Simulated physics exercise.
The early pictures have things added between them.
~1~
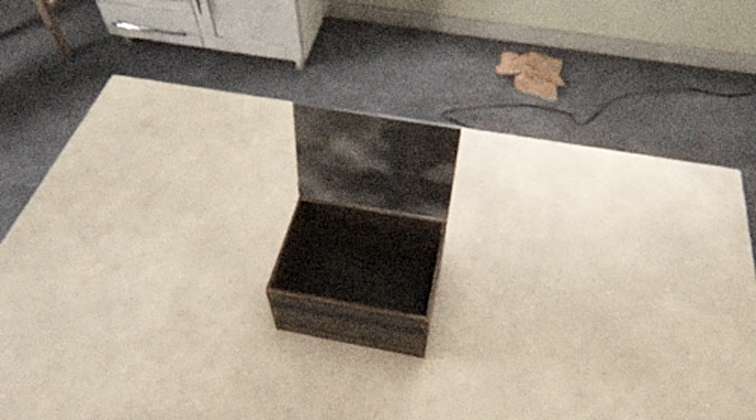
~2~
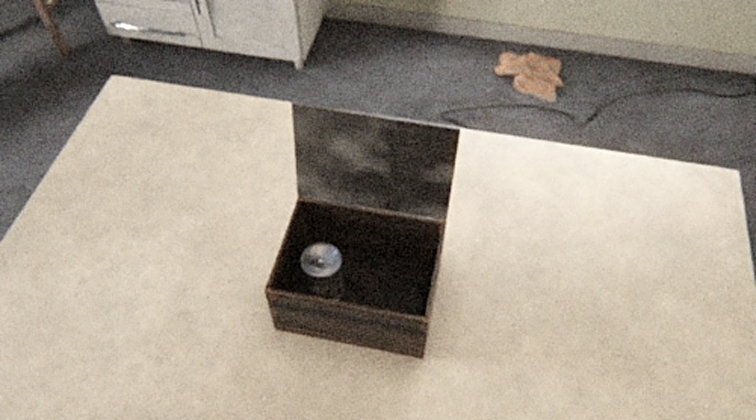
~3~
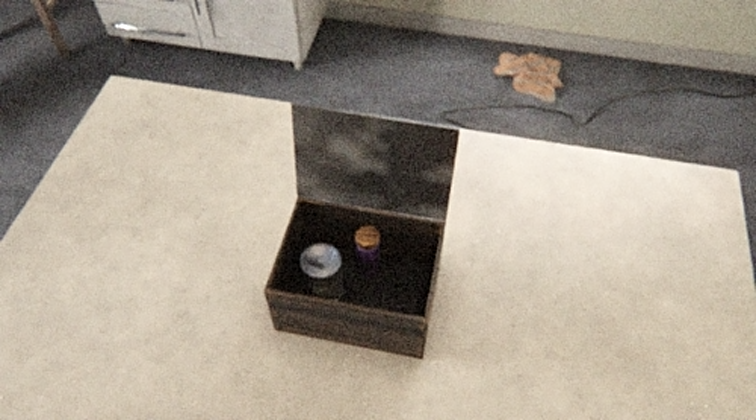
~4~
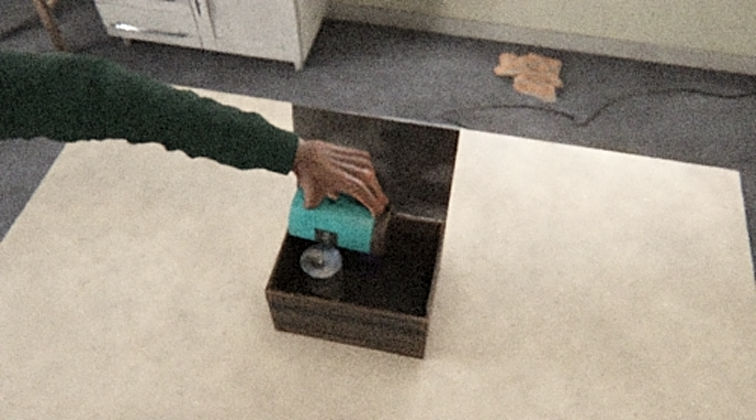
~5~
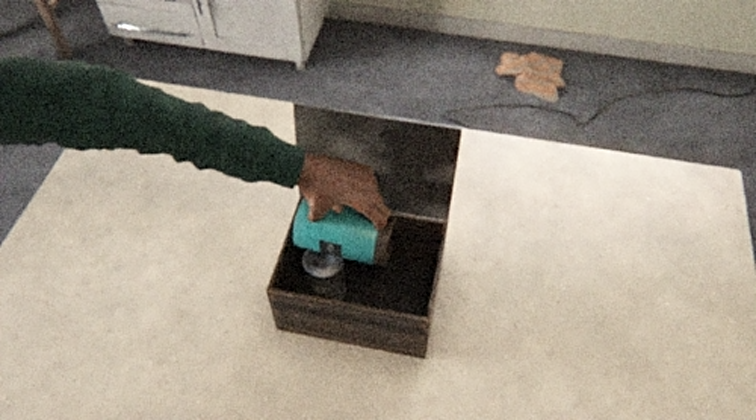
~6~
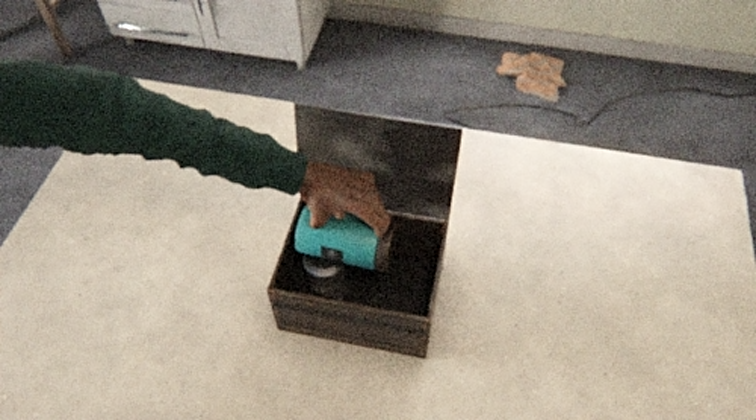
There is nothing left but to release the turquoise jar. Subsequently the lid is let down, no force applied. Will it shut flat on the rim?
No. Result: Lid up.
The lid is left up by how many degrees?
About 16° above the rim.
Then, 0.80 s past the last view, lid starting down; turquoise jar displaced about its own width near (380, 277).
Then, 1.60 s past the last view, lid 56° above the rim; turquoise jar displaced about its own width near (383, 286).
Finally, lid 15° above the rim; moved from the start, turquoise jar; the other 2 still in place. Final places as the last picture's camera would see them, turquoise jar near (383, 286).
